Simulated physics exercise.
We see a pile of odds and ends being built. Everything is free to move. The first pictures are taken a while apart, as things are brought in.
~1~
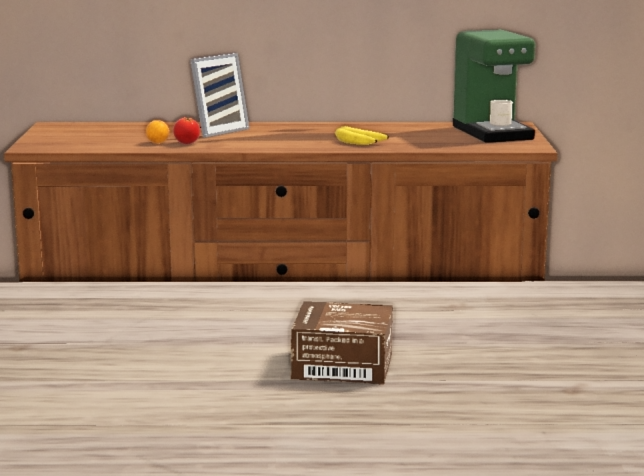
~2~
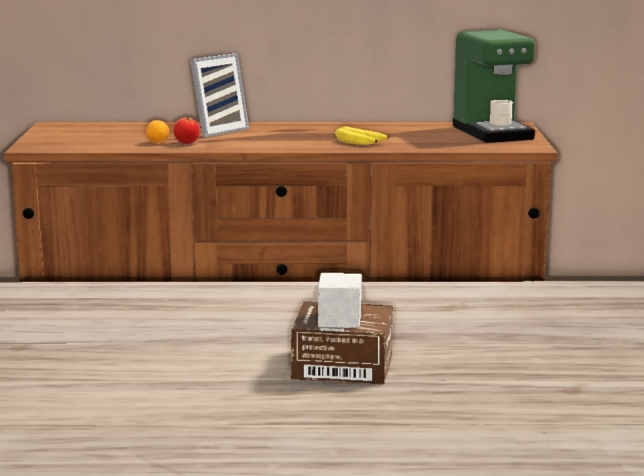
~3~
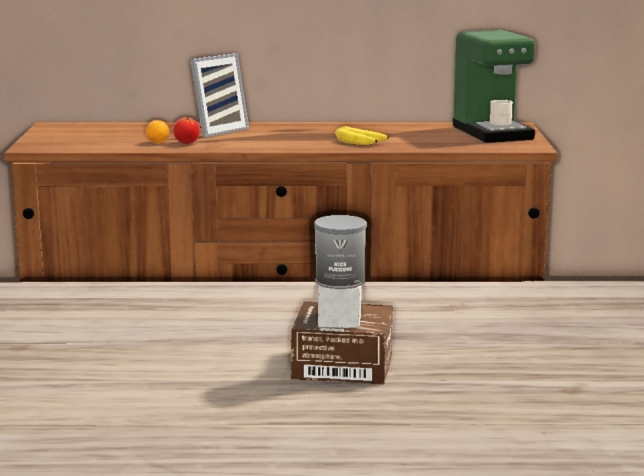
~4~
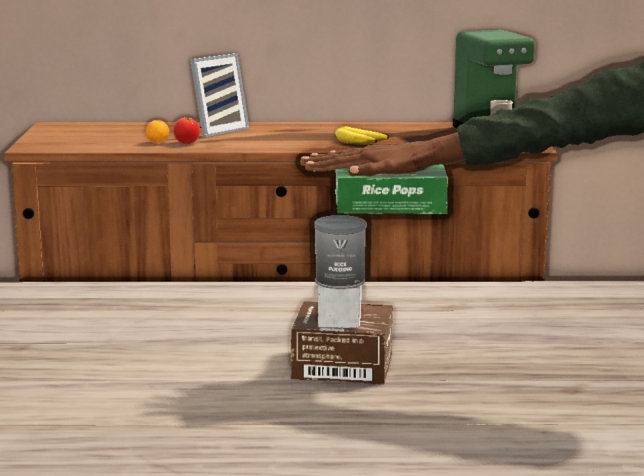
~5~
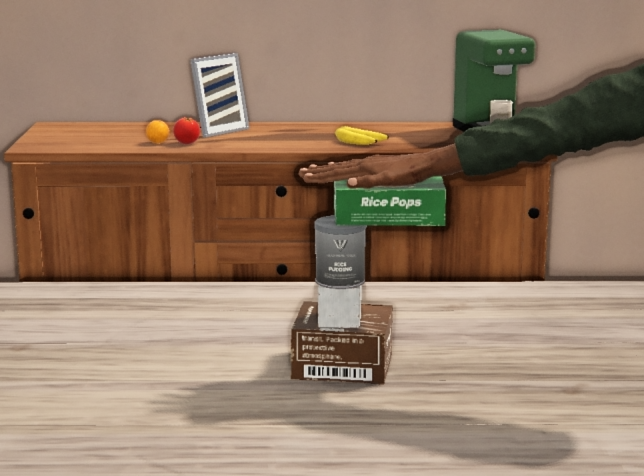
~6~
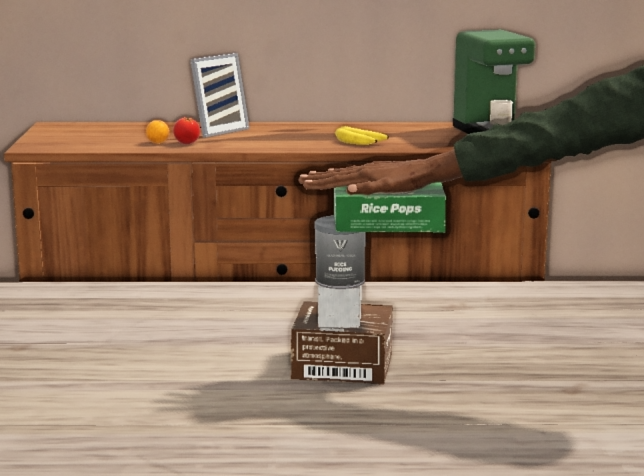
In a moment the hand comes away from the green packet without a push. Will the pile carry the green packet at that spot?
It gives way.
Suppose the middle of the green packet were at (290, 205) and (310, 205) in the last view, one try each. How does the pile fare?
First try: It gives way; second try: It comes apart.
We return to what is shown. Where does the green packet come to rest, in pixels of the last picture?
At about (461, 351).
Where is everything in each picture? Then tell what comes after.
The last thing is not in view yet, in the first picture.
The last thing is not in view yet; brown box (343, 341), in the second picture.
The last thing is not in view yet; white block (340, 300), in the third picture.
On its way; green packet (391, 186); grey pot (340, 252), in the fourth picture.
On its way; green packet (388, 197); brown box (343, 341), in the fifth picture.
Set down, still held; green packet (388, 204); white block (340, 300), in the sixth picture.
Then, 0.30 s after the last picture, green packet now fallen.
Then, 0.50 s after the last picture, things are still on the move.
At rest, fallen, green packet; the other 3 in place. Seen from the same camera at the end, green packet near (461, 351). The pile loses its balance.
